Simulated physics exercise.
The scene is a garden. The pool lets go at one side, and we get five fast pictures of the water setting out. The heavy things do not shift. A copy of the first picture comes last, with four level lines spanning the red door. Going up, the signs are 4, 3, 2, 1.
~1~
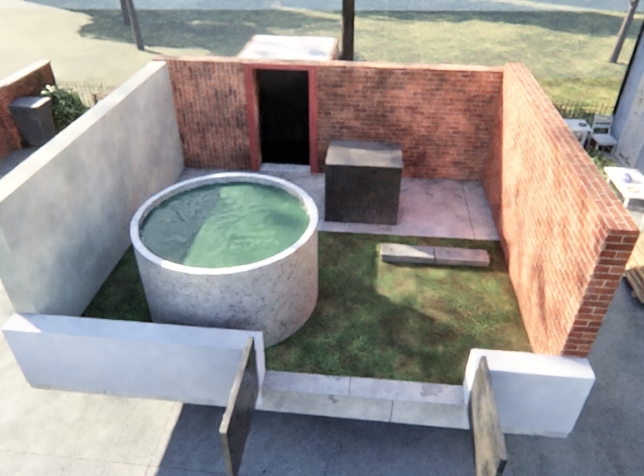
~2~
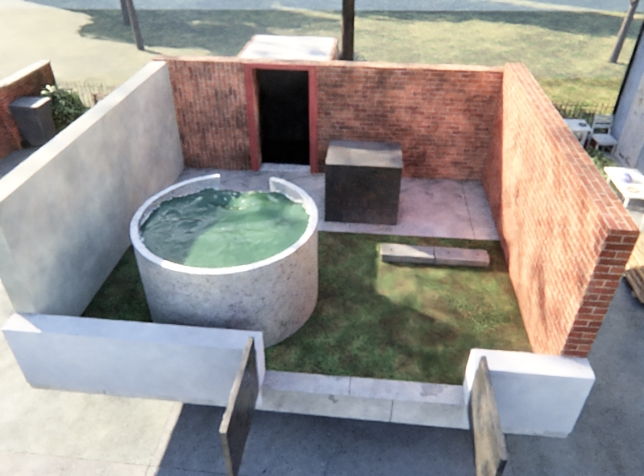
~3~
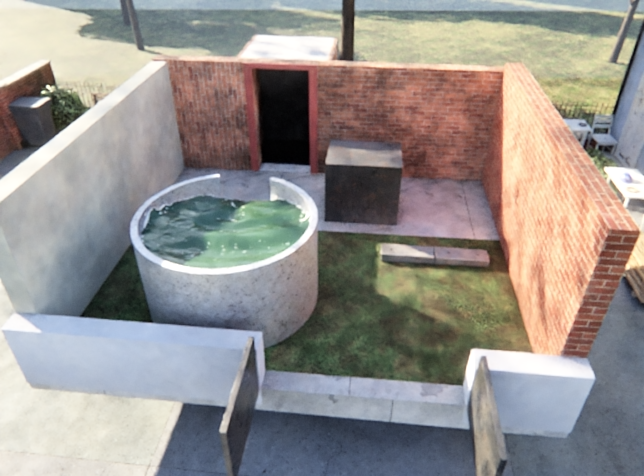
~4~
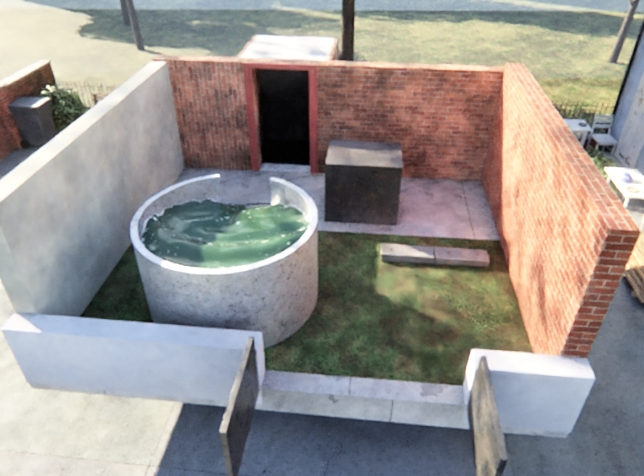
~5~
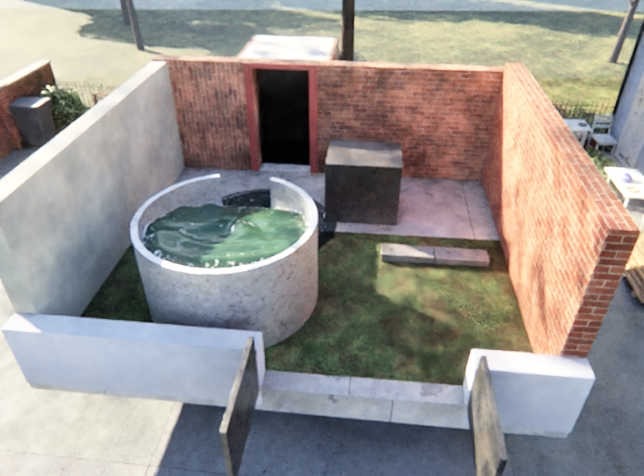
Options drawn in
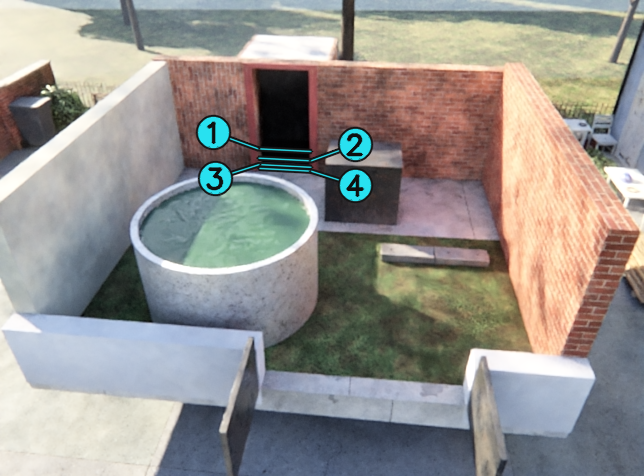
A small walled garden is seen from above by a still camera. A round grey pool of green water stands at left on grass, with a pale wall beside it, a dark block and a red-framed doorway behind, brick walls at back and right, and an open gate in front. A gap opens in the pool's far rim, the water ripples and sinks a little, and dark water spreads behind the pool.
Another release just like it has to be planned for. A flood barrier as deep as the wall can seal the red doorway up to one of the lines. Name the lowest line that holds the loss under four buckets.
Use height 1.
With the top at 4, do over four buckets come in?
Yes.
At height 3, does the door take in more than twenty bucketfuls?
Yes, it does.
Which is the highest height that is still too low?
Here it is height 2.
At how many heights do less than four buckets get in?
One of the four.
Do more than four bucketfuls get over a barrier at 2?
Yes, it does.
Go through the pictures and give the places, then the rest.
Water in the pool at rest, its middle at (227, 222); foot of the red doorway at (285, 172); open gate at (366, 337).
Water covers 1 % of the ground, its front hidden from here.
Water covers 4 % of the ground, its front hidden from here.
Water covers 8 % of the ground, its front hidden from here.
Water covers 14 % of the ground, its front hidden from here.
On the marked copy, 1 at (284, 150); 2 at (284, 159); 3 at (285, 165); 4 at (285, 169); from the bottom up 4, 3, 2, 1.
Choosing 1, a bucket or two gets in.
Choosing 2, some 15 bucketfuls get in.
Choosing 3, dozens of bucketfuls pour in.
Choosing 4, dozens of bucketfuls pour in.
